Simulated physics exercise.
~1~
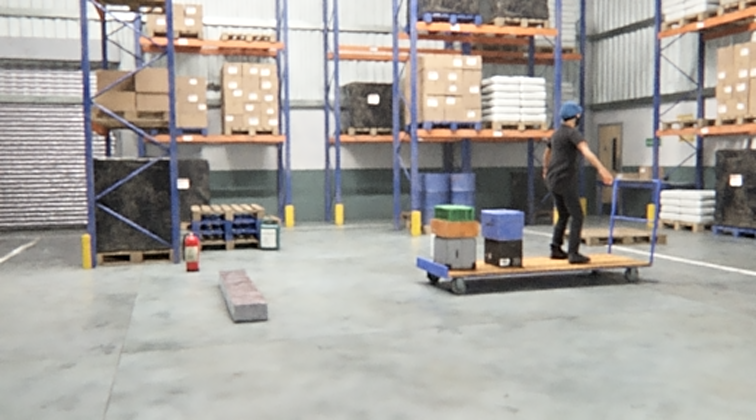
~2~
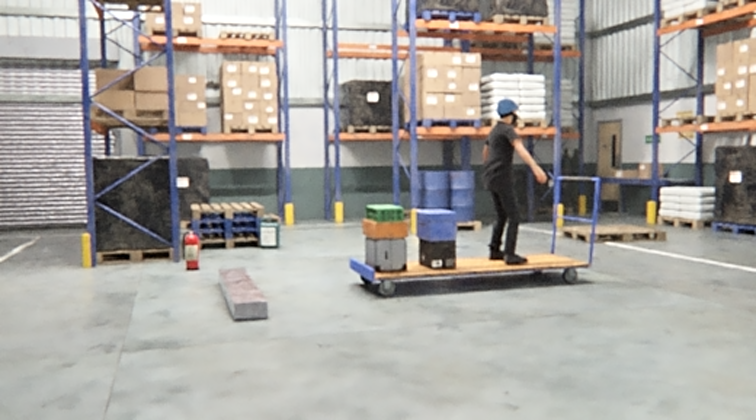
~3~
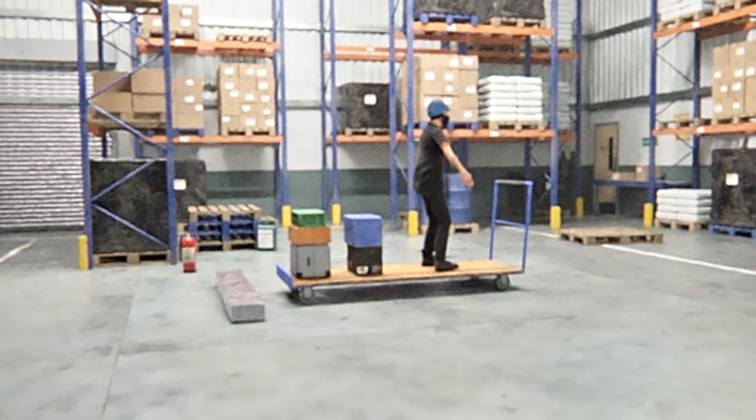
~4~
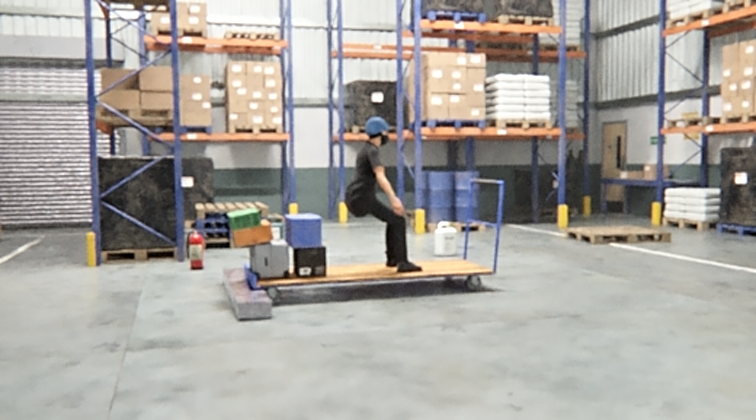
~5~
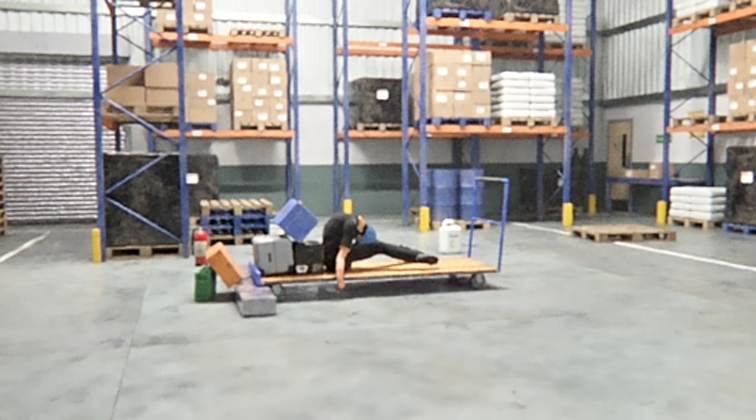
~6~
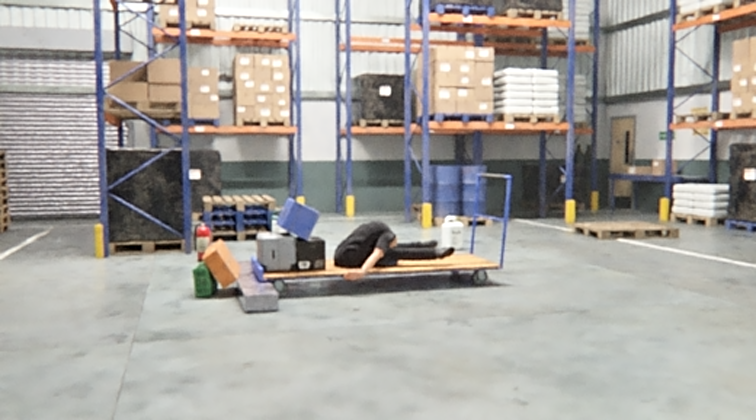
The video shows a flatbed trolley carrying a standing person and stacked cases left across a warehouse until it stops at a low kerb; the person collapses onto the deck, the green crate and orange carton fall off the front, and the blue toolbox ends tilted aboard.
